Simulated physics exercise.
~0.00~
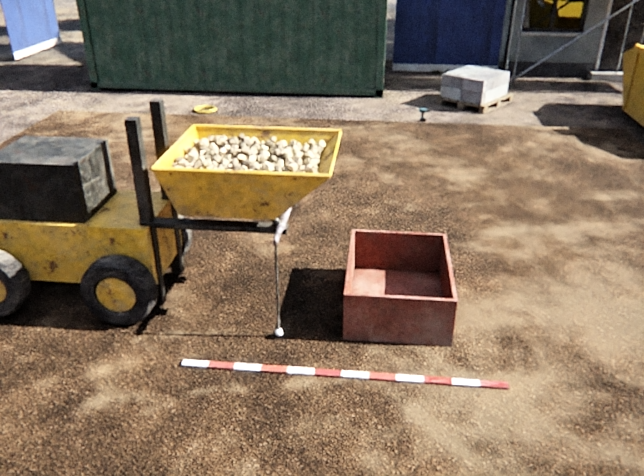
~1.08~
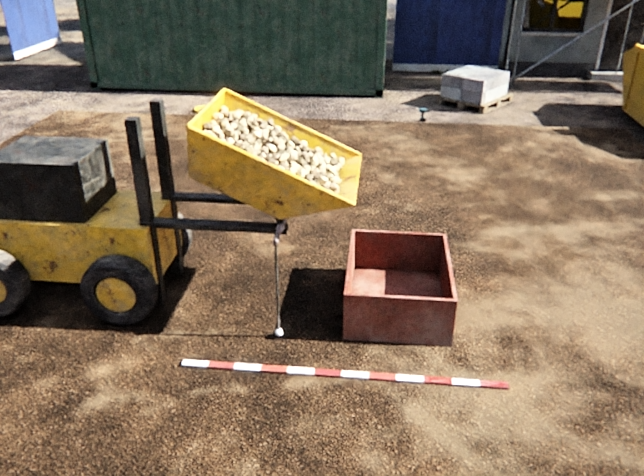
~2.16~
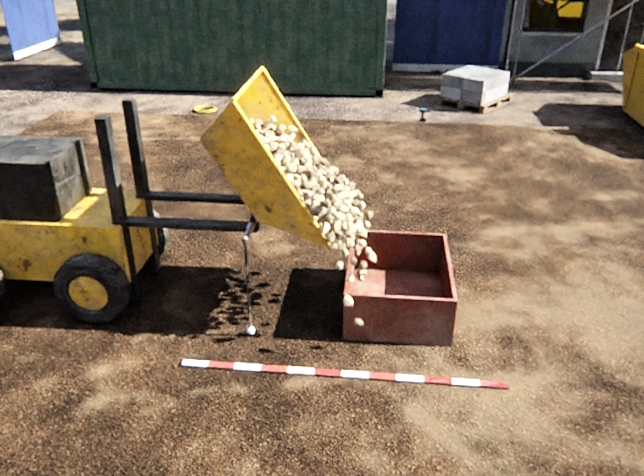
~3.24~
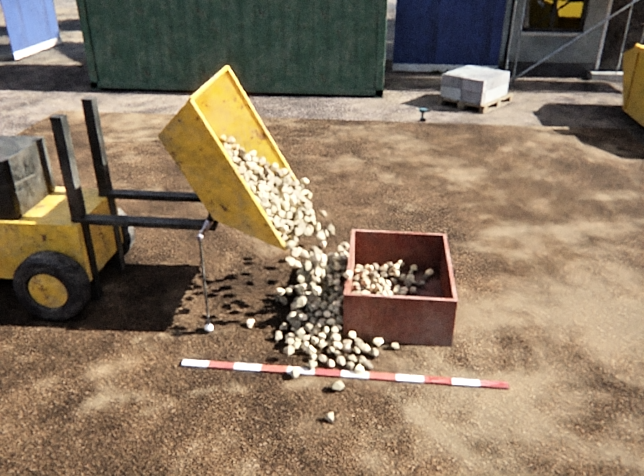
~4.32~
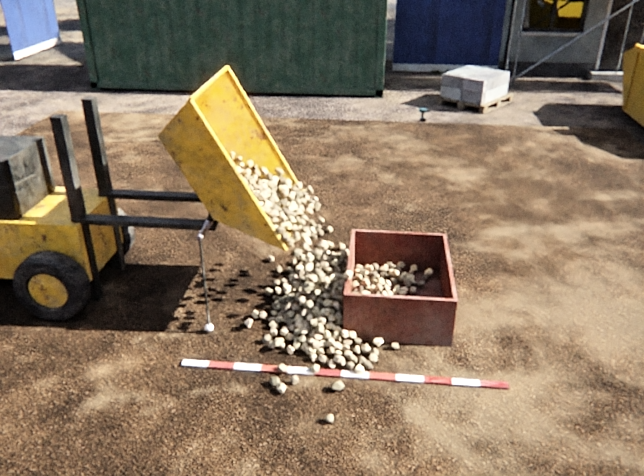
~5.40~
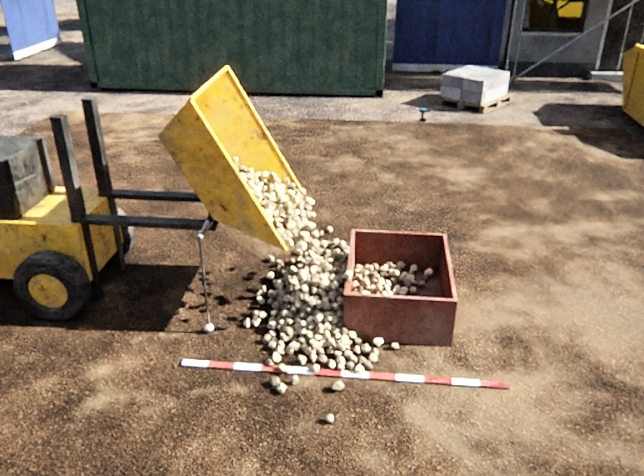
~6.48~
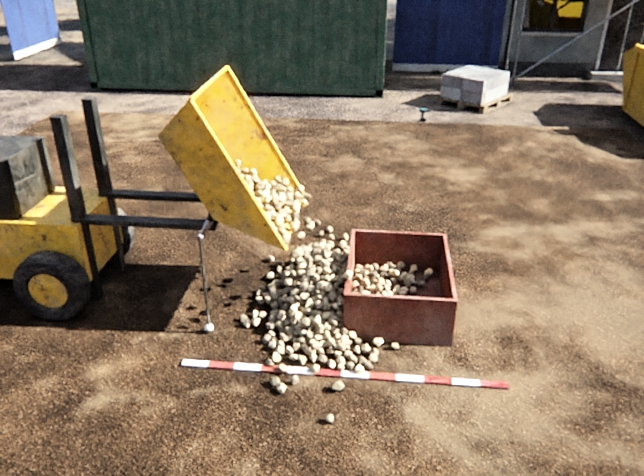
A yellow forklift tipped its raised skip of pale stones to the right and backed away to the left, spilling a few into the reddish bin but most onto the ground beside it, and it ended still tilted with some stones left inside.
